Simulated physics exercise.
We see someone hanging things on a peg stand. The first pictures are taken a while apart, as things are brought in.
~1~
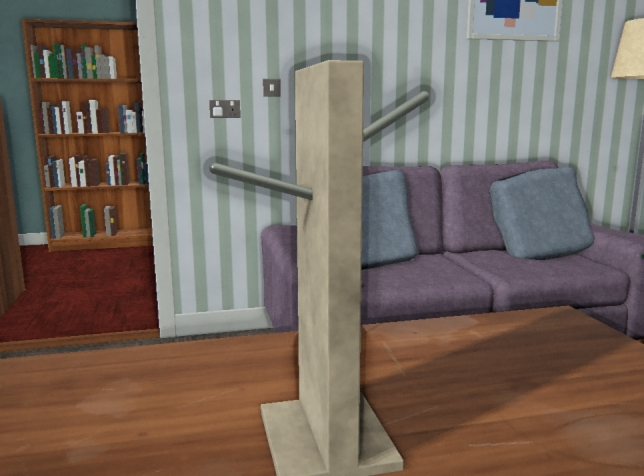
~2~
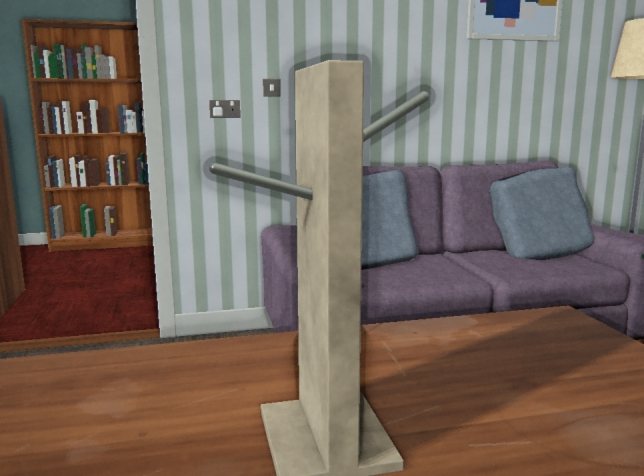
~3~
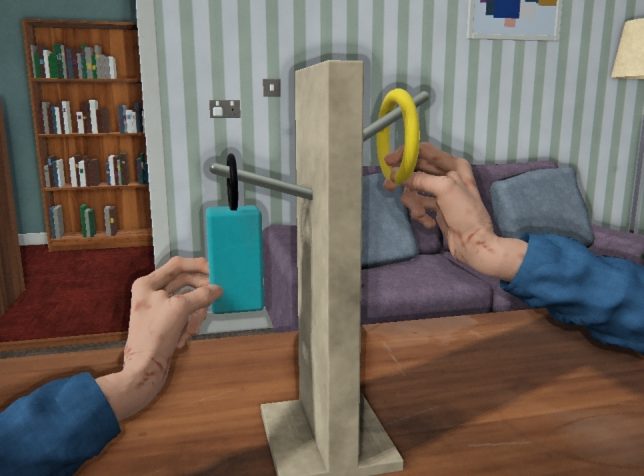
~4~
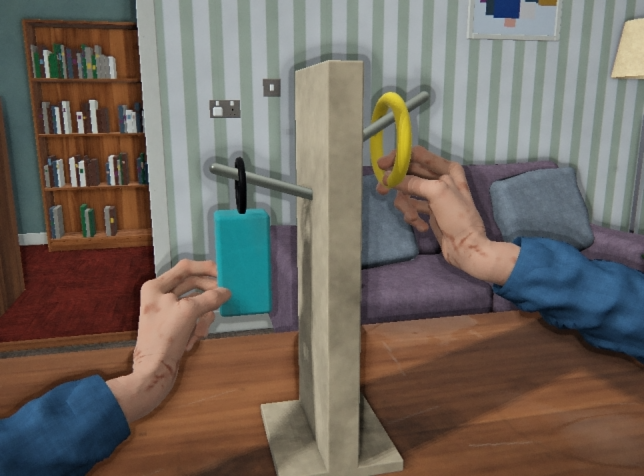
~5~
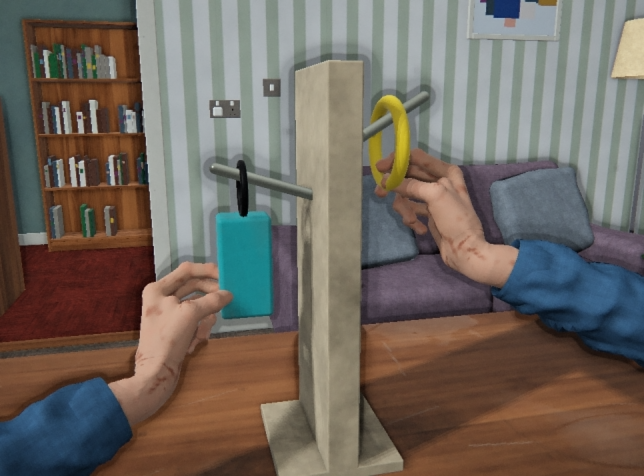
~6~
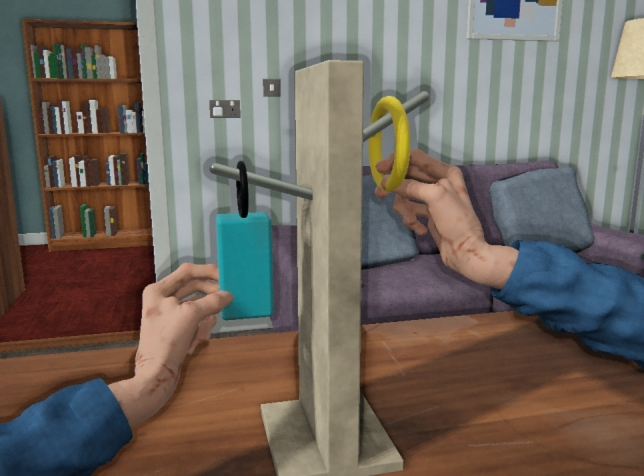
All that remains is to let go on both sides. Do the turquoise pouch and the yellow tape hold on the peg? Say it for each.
The turquoise pouch stays on its peg and the yellow tape stays on its peg.
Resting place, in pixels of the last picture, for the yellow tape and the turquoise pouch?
First (351, 170), then (284, 252).
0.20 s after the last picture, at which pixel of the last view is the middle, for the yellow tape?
Its middle is close to (363, 167).
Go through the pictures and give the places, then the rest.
Peg stand (322, 268), in the first frame.
Peg stand (322, 268), in the second frame.
Still on the way; turquoise pouch (234, 232); peg stand (322, 268), in the third frame.
Still on the way; yellow tape (389, 141); peg stand (322, 268), in the fourth frame.
Still on the way; turquoise pouch (243, 238); peg stand (322, 268), in the fifth frame.
In place, still held; turquoise pouch (244, 239); yellow tape (388, 145); peg stand (322, 268), in the sixth frame.
Then, 0.20 s later than the last frame, turquoise pouch tilted by 11° near (262, 247); yellow tape tilted by 15° near (362, 167).
When it is over, the turquoise pouch hangs there, near (284, 252); the yellow tape hangs there, near (351, 170).
